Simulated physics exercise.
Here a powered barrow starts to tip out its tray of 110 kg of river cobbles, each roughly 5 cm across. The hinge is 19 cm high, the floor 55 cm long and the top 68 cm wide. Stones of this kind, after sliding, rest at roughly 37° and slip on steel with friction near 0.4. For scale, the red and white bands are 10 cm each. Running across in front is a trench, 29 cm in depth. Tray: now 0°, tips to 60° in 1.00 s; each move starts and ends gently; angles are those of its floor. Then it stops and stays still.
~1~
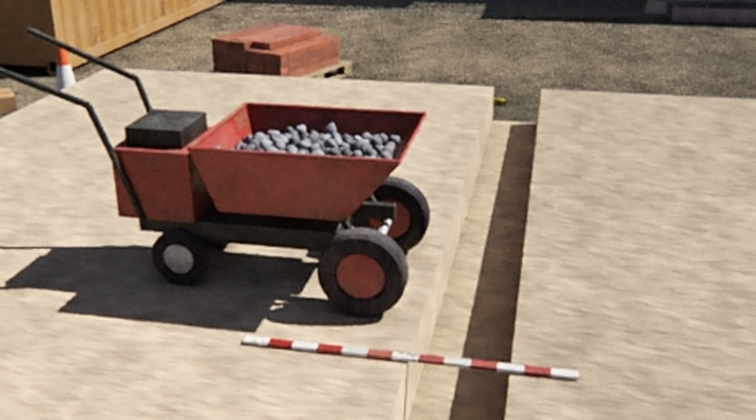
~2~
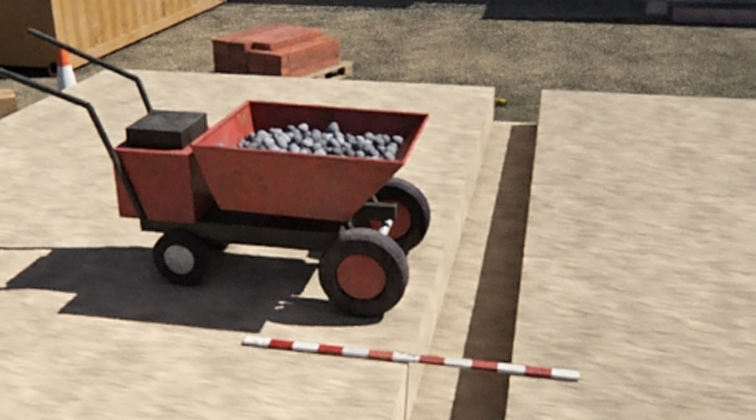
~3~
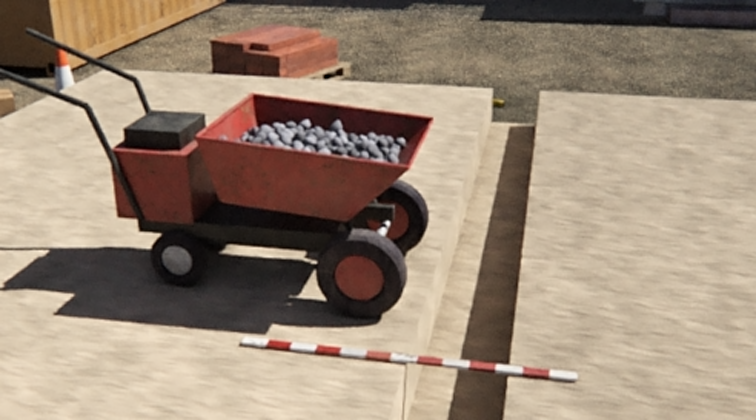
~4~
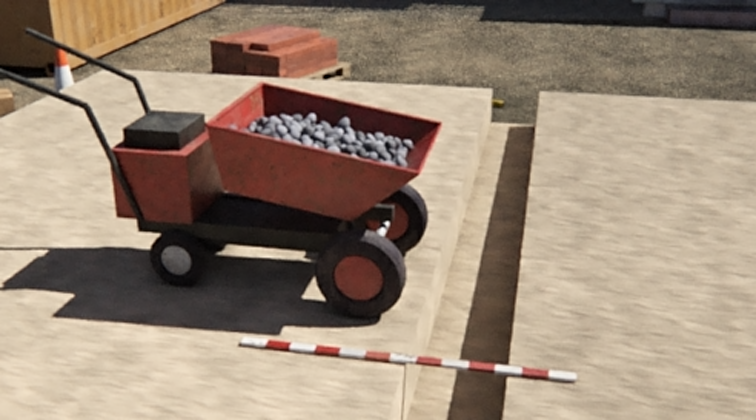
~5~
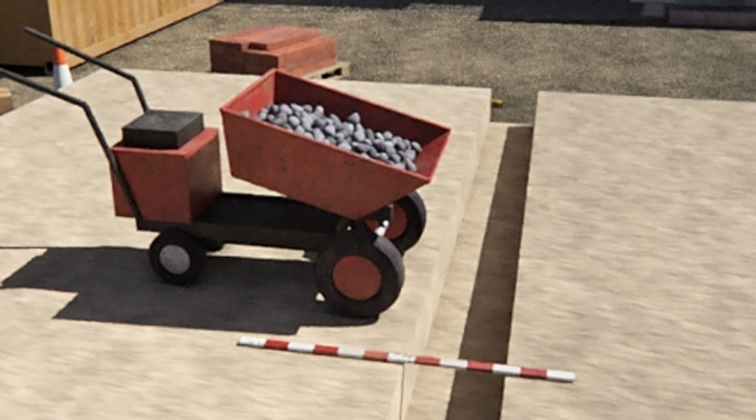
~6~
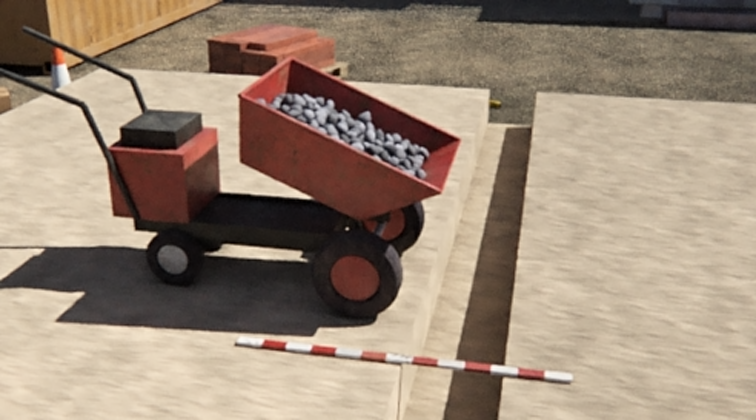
The red tray of a powered barrow, loaded with grey cobbles, sat level at first, then tilted gradually toward the trench on its right, its back end rising while the wheels stayed put.
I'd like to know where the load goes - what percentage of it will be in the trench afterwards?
I would put it at about 36 per cent.
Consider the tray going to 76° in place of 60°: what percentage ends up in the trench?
Share in trench: Approx. 30%.
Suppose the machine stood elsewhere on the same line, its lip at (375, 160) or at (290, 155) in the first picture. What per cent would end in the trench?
55 % and 60 %.
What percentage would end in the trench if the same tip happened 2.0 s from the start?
Expected share: Around 45%.
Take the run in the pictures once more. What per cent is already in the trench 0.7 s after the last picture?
Approx. 5 % of the load.
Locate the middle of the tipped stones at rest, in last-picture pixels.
Middle at around (531, 293), I'd say.
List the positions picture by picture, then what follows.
In the first picture, lip at (400, 163), floor tilted 0°, highest stones at (322, 143).
In the second picture, the tray is at 1°, its lip at (403, 164); the top of the load is at (305, 142).
In the third picture, the tray is at 5°, its lip at (408, 168); the top of the load is at (287, 137).
In the fourth picture, lip at (419, 174), floor tilted 10°, highest stones at (273, 126).
In the fifth picture, lip at (430, 182), floor tilted 16°, highest stones at (279, 114).
In the sixth picture, lip at (441, 193), floor tilted 23°, highest stones at (289, 102).
Then, 0.3 s after the last picture the floor is at 51°, 100 % in the tray; the foremost stones are at (457, 205).
Then, 0.7 s after the last picture the floor is at 60°, 88 % in the tray, 5 % in the trench, 6 % past the trench; the foremost stones are at (539, 264).
Then, 1.0 s after the last picture the floor is at 60°, 52 % in the tray, 8 % in the trench, 40 % past the trench; the foremost stones are at (646, 304).
Then, 3.0 s after the last picture the floor is at 60°, 16 % in the tray, 36 % in the trench, 48 % past the trench; the foremost stones are past the picture's edge.
